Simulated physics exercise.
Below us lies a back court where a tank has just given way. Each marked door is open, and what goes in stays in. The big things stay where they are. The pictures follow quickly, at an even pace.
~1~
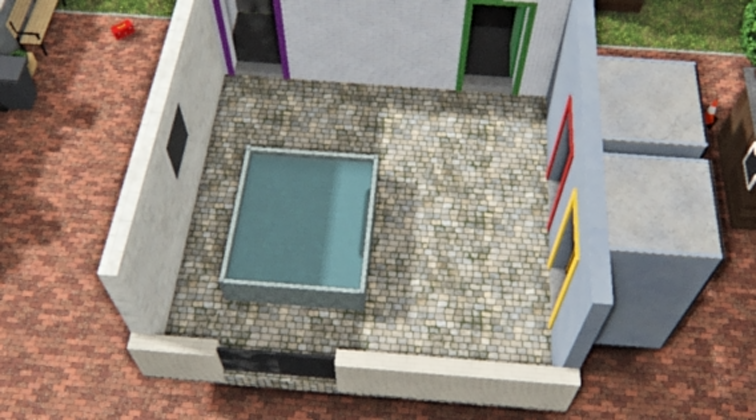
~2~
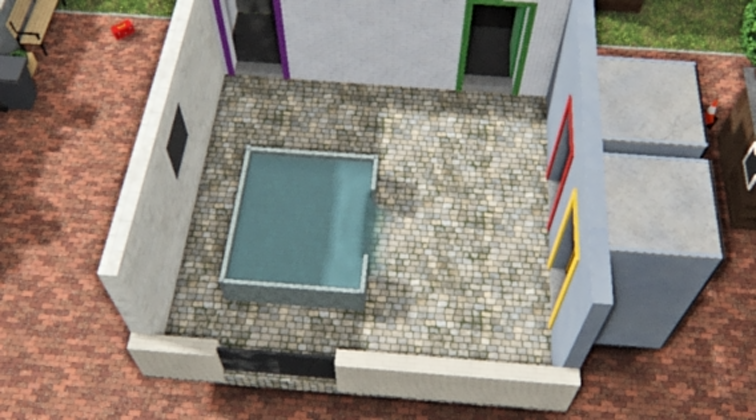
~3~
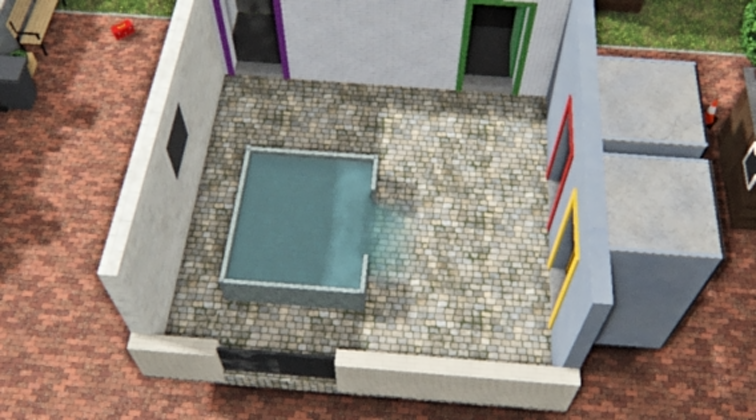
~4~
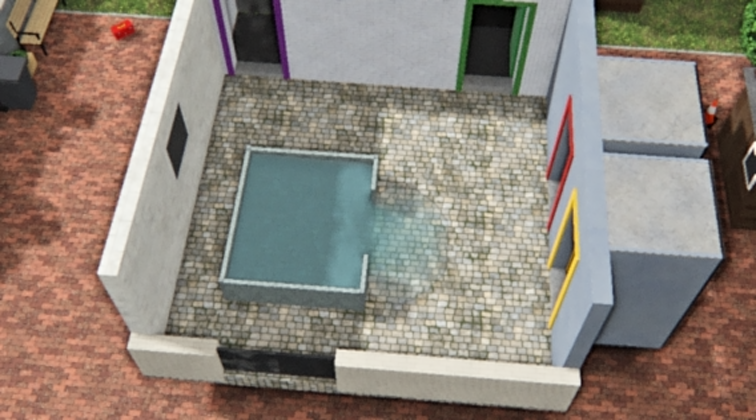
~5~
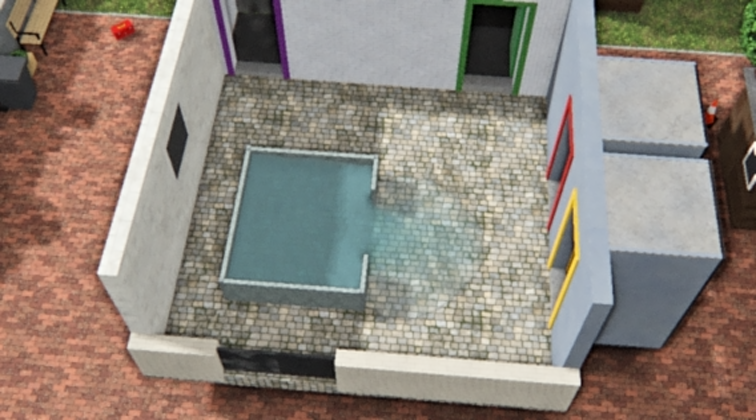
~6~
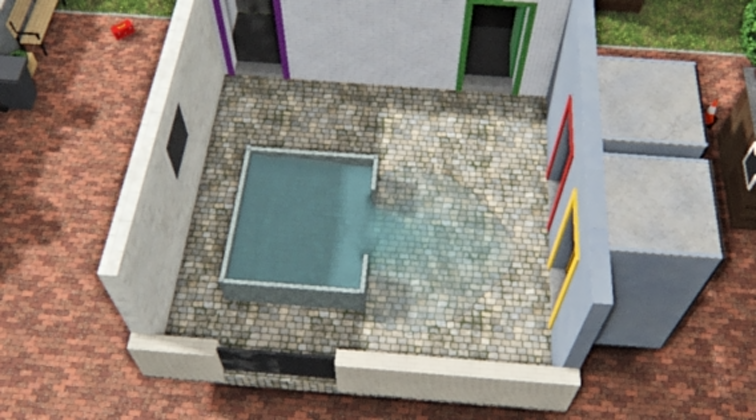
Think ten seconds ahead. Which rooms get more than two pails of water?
In the end: The yellow door takes more than that; the purple door stays under that; the green door stays under that; the red door takes more than that.
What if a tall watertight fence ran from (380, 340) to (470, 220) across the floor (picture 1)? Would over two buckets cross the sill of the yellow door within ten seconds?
My reading: Yellow holds.
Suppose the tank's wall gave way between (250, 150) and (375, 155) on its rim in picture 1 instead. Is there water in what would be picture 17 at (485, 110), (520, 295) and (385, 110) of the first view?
As listed: Covered, not flooded, covered.
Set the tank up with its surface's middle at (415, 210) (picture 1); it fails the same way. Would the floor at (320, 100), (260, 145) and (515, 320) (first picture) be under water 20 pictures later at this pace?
In that order: Not flooded, not flooded, covered.
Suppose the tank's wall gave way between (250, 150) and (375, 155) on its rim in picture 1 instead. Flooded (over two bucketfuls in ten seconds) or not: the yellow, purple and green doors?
My reading: Yellow holds, purple floods, green is under.
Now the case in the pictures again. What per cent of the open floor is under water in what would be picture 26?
I make it 45 per cent.
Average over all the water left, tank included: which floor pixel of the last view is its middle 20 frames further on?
At about (384, 245).
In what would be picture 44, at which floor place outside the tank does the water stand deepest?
Around (535, 386).
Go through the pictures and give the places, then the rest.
Still water in the water tank at (303, 219), in the first picture.
Water pours out at (368, 234) and has run to (381, 207), in the second picture.
Water pours out at (368, 235) and has run to (403, 206), in the third picture.
The front is at (442, 221), out from the gap at (368, 236), in the fourth picture.
Water pours out at (368, 235) and has run to (477, 259), in the fifth picture.
Water pours out at (368, 235) and has run to (508, 242), in the sixth picture.
A moment on, water covers 30 % of the floor; the yellow door under two buckets in, the purple door not reached, the green door not reached, the red door under two buckets in.
Next, water covers 40 % of the floor; the yellow door over two buckets in, the purple door not reached, the green door not reached, the red door over two buckets in.
Then, water covers 45 % of the floor; the yellow door far over two buckets in, the purple door not reached, the green door wet at the sill, nothing in, the red door far over two buckets in.
Later, water covers 75 % of the floor; the yellow door far over two buckets in, the purple door not reached, the green door wet at the sill, nothing in, the red door far over two buckets in.
In the end, water covers 100 % of the floor; the yellow door far over two buckets in, the purple door wet at the sill, nothing in, the green door wet at the sill, nothing in, the red door far over two buckets in.
